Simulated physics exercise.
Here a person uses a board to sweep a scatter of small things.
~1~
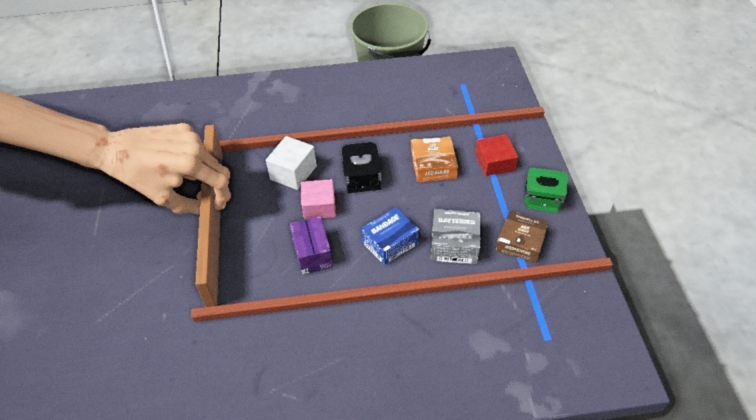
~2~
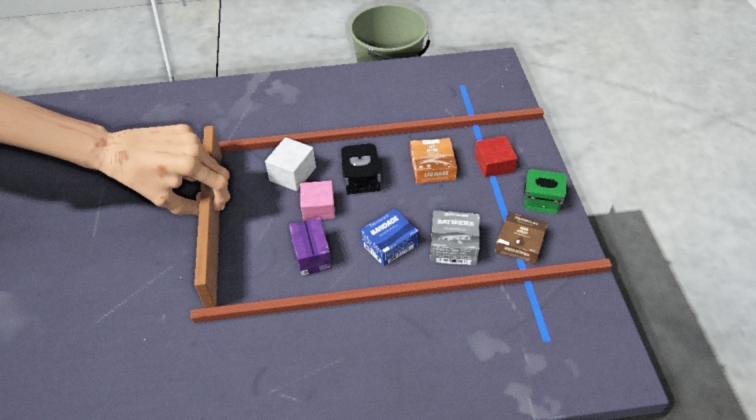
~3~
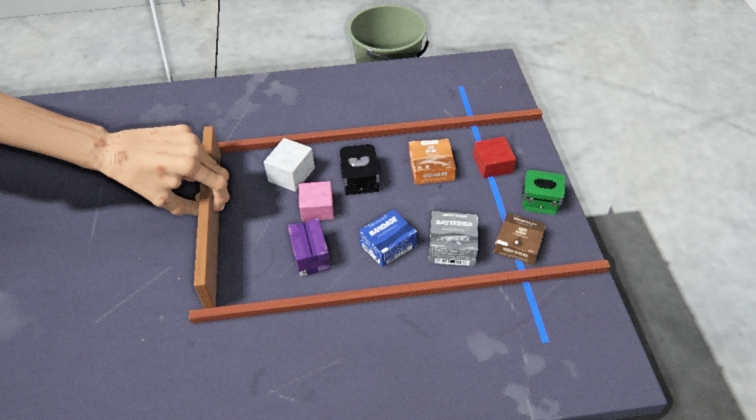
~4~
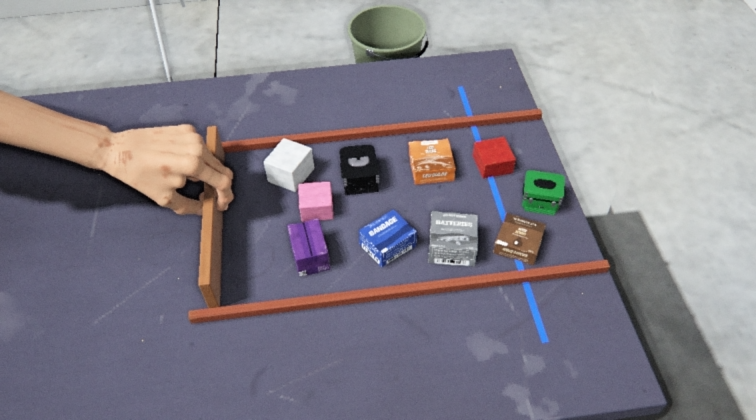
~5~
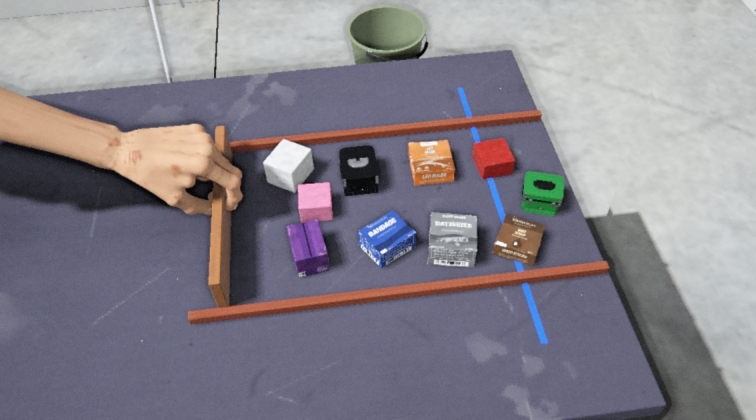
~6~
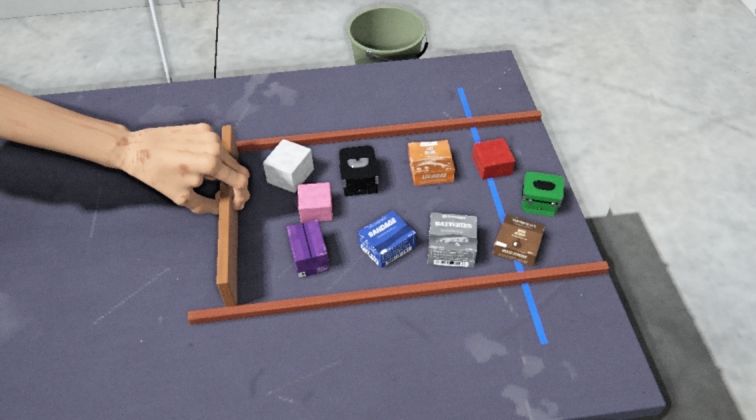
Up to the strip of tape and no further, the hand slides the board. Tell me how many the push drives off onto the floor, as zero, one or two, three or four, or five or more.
Pushes off three or four.
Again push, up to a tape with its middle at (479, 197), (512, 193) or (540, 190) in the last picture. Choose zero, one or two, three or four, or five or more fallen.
In turn: One or two, either three or four, more than four.
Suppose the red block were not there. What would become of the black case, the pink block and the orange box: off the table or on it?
Black case still up, pink block still up, orange box down.
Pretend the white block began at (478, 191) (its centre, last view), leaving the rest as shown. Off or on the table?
From that start, the object then is safe.
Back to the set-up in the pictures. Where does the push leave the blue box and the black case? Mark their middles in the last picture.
Blue box at about (563, 225), black case at about (535, 153).
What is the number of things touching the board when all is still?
I count 3 of them.
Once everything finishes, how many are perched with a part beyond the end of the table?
Overhanging ones - 0.
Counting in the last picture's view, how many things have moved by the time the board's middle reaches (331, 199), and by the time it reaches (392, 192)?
At that stage 5; at the next, 9.
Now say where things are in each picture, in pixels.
The first frame shows green case (545, 190); red block (496, 155); brown box (522, 236); board (211, 210); tape (498, 192).
The second frame shows red block (495, 157); purple box (311, 246).
The third frame shows brown box (520, 238); black case (360, 169).
The fourth frame shows green case (542, 192); pink block (316, 202).
The fifth frame shows red block (493, 159); board (222, 211).
The sixth frame shows green case (542, 194); red block (493, 159); brown box (519, 240); board (229, 210); tape (495, 195).
A little later, none off yet; green case at rest near (542, 194); red block at rest near (493, 159); brown box at rest near (519, 240).
Next, none off yet; green case at rest near (542, 194); red block shifted a little near (506, 158); brown box shifted about its own width near (543, 233).
Later still, none off yet; green case at rest near (542, 194); red block tilted a little near (571, 154); brown box tilted well over near (610, 232).
When it is over, the number that fall off is three or four; down, orange box, grey box, brown box and red block.
